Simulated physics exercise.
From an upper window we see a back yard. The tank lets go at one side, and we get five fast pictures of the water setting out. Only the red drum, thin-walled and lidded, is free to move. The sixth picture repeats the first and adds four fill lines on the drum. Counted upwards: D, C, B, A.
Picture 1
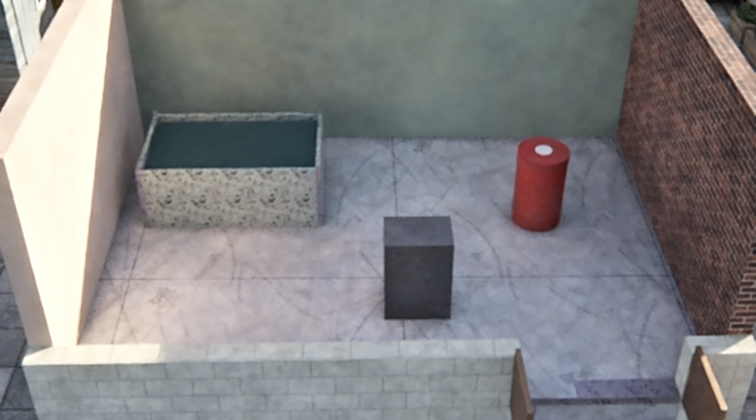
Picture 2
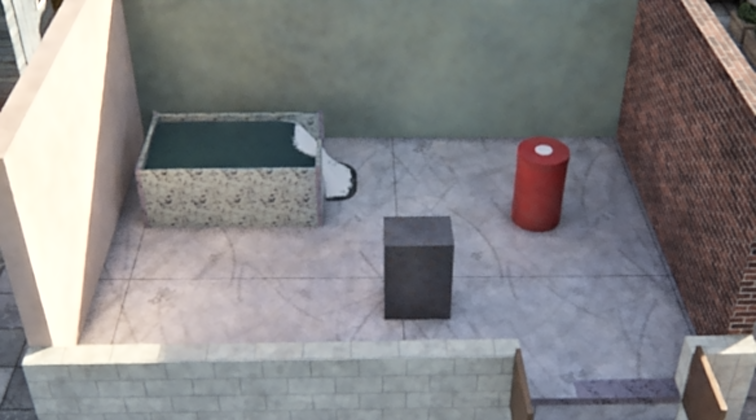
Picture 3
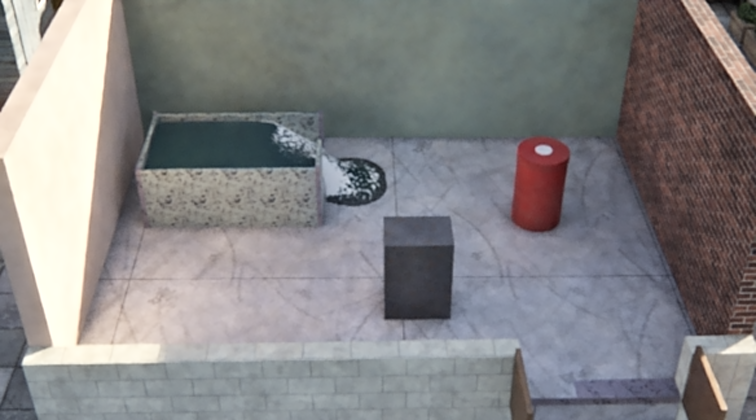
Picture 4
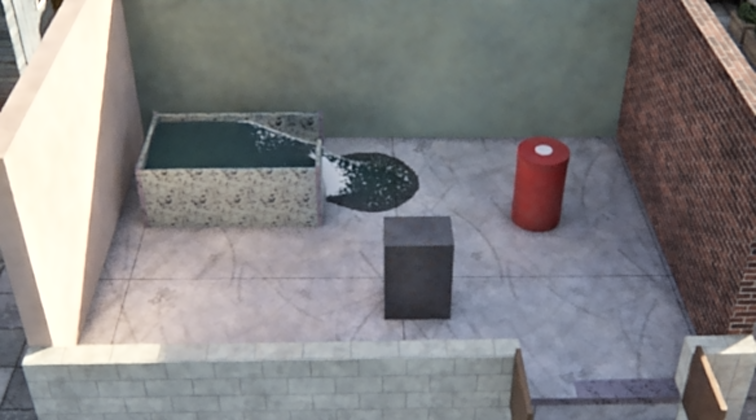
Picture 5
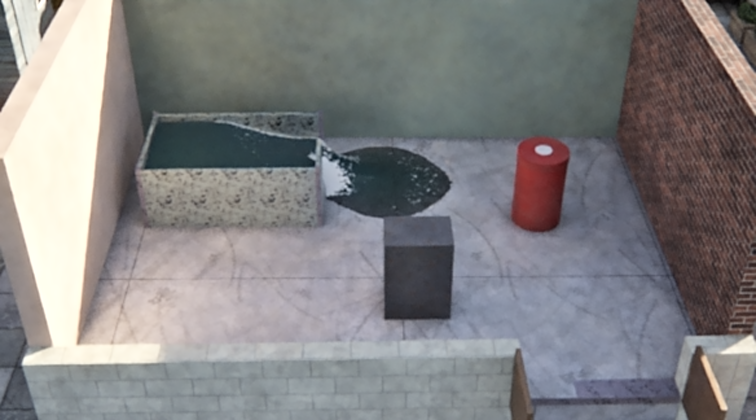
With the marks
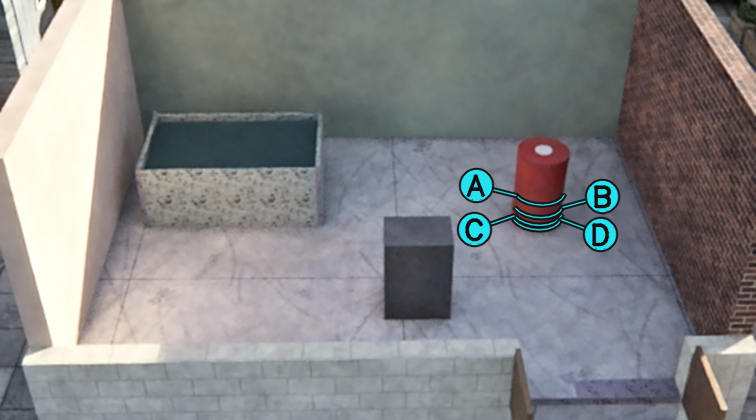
A walled back yard with a pale paved floor is seen from above, through an unmoving view. A long speckled tank of dark green water stands at the back left, a dark grey block near the middle, a red drum to the right, and an open gate at the front right. Water pours over the tank's right end, foaming white, and spreads rightward in a dark pool behind the block, while the drum stays still.
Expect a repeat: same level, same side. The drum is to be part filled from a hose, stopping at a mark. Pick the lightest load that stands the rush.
The answer is line B.
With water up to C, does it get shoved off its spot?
Yes, it does.
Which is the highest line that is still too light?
C it is.
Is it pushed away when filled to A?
No, that is safe.
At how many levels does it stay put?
Two of the four.
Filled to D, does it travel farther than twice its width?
Yes, clearly.
On the marked copy, A at (542, 205); B at (541, 217); C at (540, 225); D at (540, 229); from the bottom up D, C, B, A.
With A, it does not move.
With B, it does not move.
With C, it is pushed about 3 times its own width away.
With D, it is washed out through the gate.
